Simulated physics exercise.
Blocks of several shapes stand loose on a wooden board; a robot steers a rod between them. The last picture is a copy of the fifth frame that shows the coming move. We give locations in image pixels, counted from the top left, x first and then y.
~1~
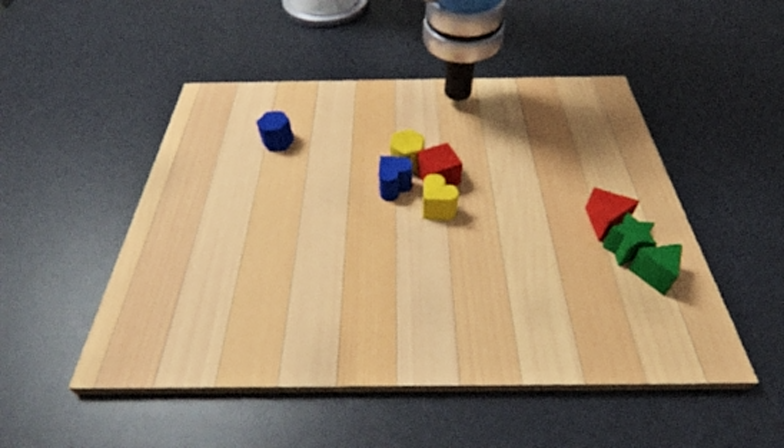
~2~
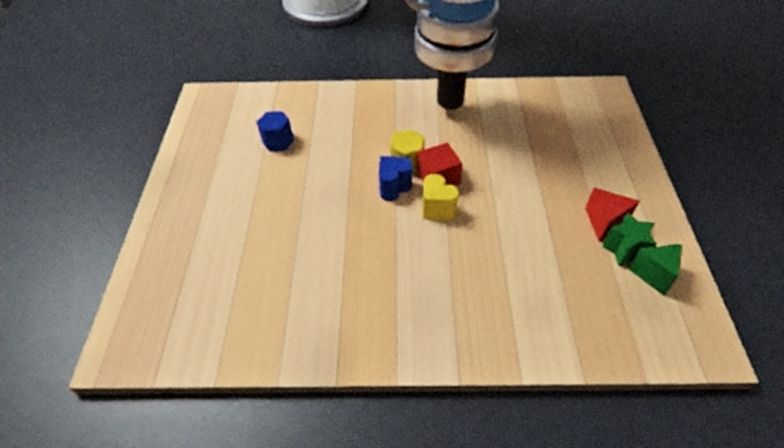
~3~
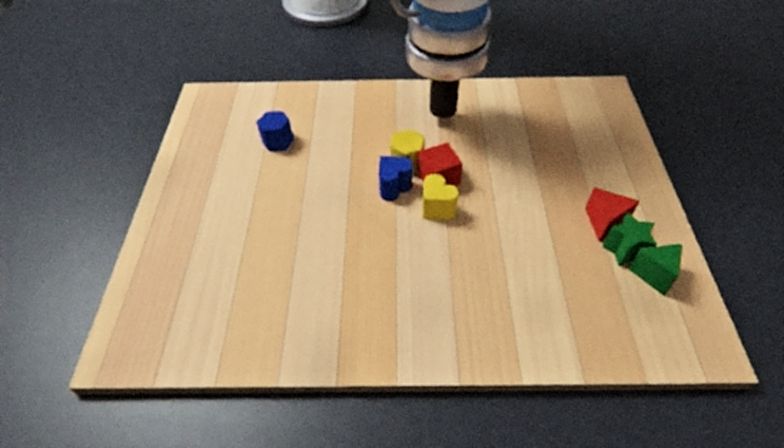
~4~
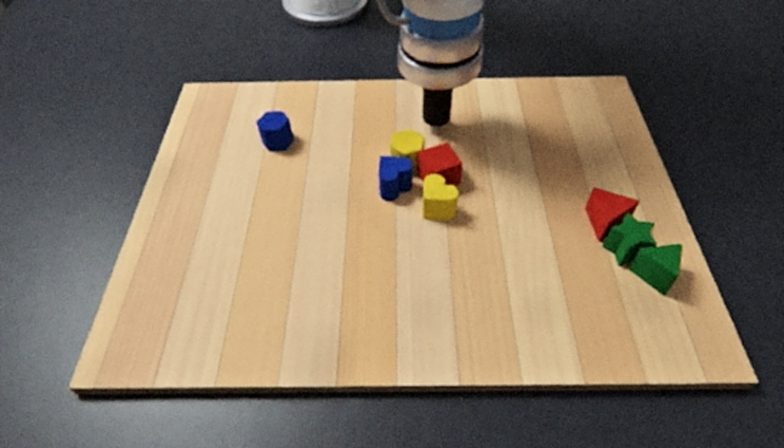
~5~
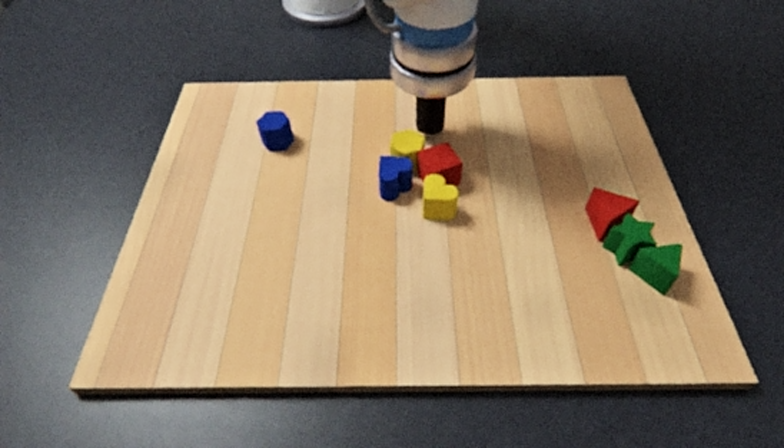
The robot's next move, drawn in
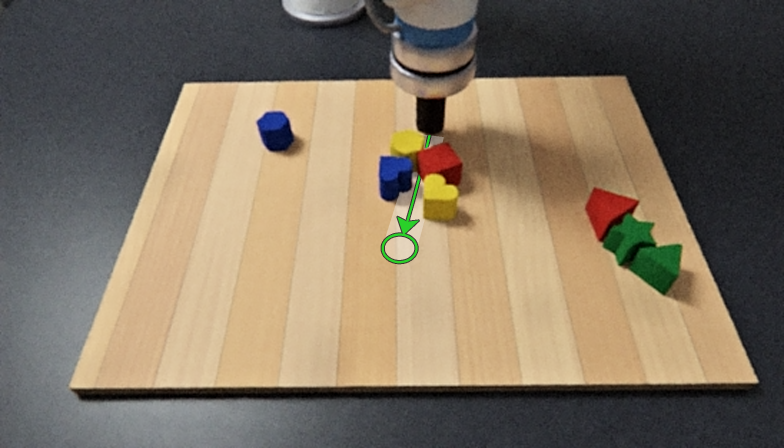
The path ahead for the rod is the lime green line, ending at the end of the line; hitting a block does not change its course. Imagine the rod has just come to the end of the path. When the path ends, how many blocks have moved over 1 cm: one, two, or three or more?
My forecast: 3 or more.
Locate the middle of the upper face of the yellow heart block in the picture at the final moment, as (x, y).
Around pixel (447, 214).
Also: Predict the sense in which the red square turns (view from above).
Seen from above, counterclockwise.
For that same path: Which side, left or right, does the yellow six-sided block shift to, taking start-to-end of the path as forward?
With start-to-end as forward, it shifts right.
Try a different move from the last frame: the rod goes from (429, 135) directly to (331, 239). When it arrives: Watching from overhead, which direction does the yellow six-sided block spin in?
Turns anticlockwise.
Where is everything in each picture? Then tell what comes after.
The first picture shows lower end of the rod at (458, 93), tops of blocks, blue heart block at (393, 166), yellow six-sided block at (407, 140), yellow heart block at (439, 188), red square at (440, 157).
The second picture shows rod at (450, 101), blocks as before.
The third picture shows rod at (443, 109), blocks as before.
The fourth picture shows rod at (436, 117), blocks as before.
The fifth picture shows rod at (430, 125), blue heart block at (393, 166), yellow six-sided block at (407, 140), yellow heart block at (439, 188), red square at (440, 157).
The drawn path runs from (429, 135) to (400, 248).
The first path, step by step. One third of the way, rod at (422, 159); blue heart block at (383, 179); yellow six-sided block at (391, 156), turned 35° clockwise; yellow heart block at (442, 201); red square at (441, 168), turned 15° anticlockwise.
Two thirds of the way, rod at (411, 198); blue heart block at (374, 188), turned 15° clockwise; yellow six-sided block at (384, 162), turned 60° clockwise; yellow heart block at (447, 214), turned 35° clockwise; red square at (448, 184), turned 55° anticlockwise.
At the end, rod at (399, 239); blue heart block at (372, 193), turned 45° clockwise; yellow six-sided block at (384, 162), turned 60° clockwise; yellow heart block at (447, 214), turned 35° clockwise; red square at (448, 184), turned 55° anticlockwise.
